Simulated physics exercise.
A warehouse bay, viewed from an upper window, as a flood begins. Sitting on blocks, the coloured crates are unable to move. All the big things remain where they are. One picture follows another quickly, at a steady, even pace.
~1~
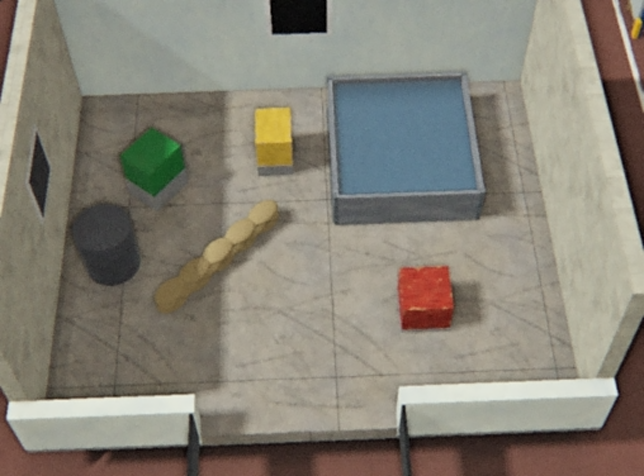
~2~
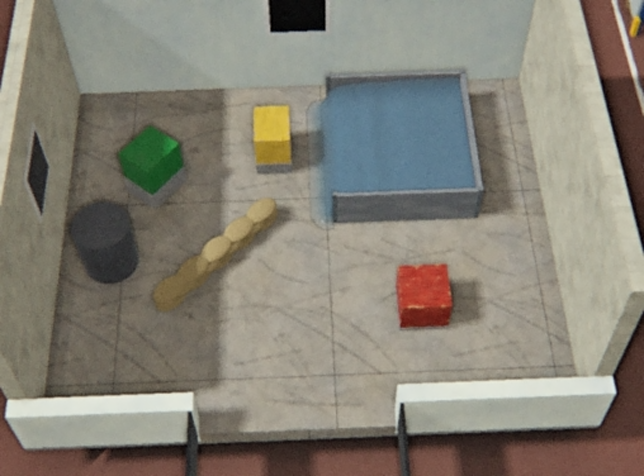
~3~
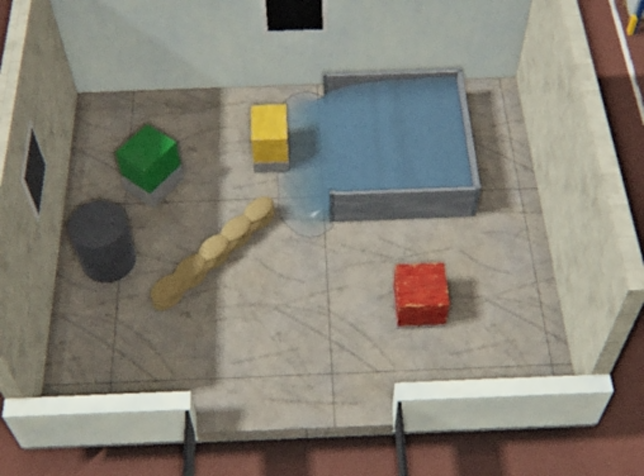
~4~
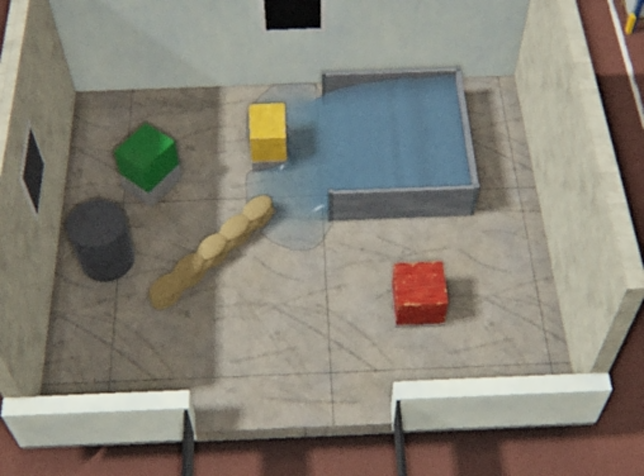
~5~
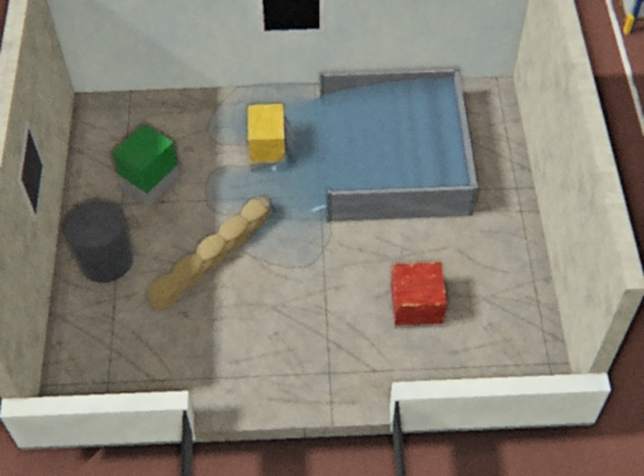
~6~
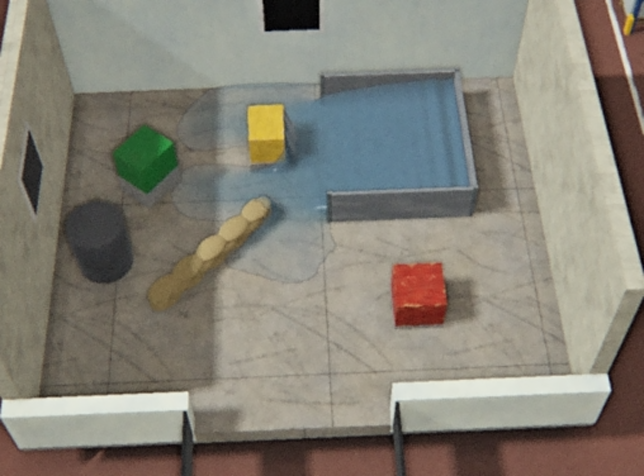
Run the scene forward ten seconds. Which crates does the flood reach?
In order: The green crate avoids the water; the yellow crate meets the water; the red crate meets the water.
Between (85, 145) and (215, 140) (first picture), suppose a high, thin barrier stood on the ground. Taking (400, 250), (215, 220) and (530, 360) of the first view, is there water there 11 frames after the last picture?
As listed: No water, flooded, not flooded.
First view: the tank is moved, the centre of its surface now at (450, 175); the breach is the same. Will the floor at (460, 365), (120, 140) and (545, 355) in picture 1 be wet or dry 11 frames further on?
First unwetted; next drenched; last unwetted.
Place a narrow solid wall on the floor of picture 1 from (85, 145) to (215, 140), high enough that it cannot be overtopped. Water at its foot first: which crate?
It's the one in yellow.
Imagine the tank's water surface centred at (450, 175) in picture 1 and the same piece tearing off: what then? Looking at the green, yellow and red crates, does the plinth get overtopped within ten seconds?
Taking them in turn, the green one is left untouched, the yellow one gets flooded and the red one is left untouched.
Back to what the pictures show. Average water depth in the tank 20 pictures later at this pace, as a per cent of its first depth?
26 per cent or thereabouts.
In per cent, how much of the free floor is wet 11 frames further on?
By my count, 50 percent.
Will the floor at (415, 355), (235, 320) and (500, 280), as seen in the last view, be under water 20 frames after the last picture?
Taking the three spots one by one, I'd call them clear, drenched and clear.
A moment on, water covers 30 % of the floor; the green crate water round its plinth, the yellow crate water round its plinth, the red crate not reached.
Next, water covers 50 % of the floor; the green crate water round its plinth, the yellow crate water round its plinth, the red crate not reached.
Then, water covers 65 % of the floor; the green crate water round its plinth, the yellow crate water round its plinth, the red crate water round its plinth.
Later, water covers 65 % of the floor; the green crate water round its plinth, the yellow crate water round its plinth, the red crate water round its plinth.
In the end, water covers 90 % of the floor; the green crate stayed above the water, the yellow crate was topped, the red crate was topped.
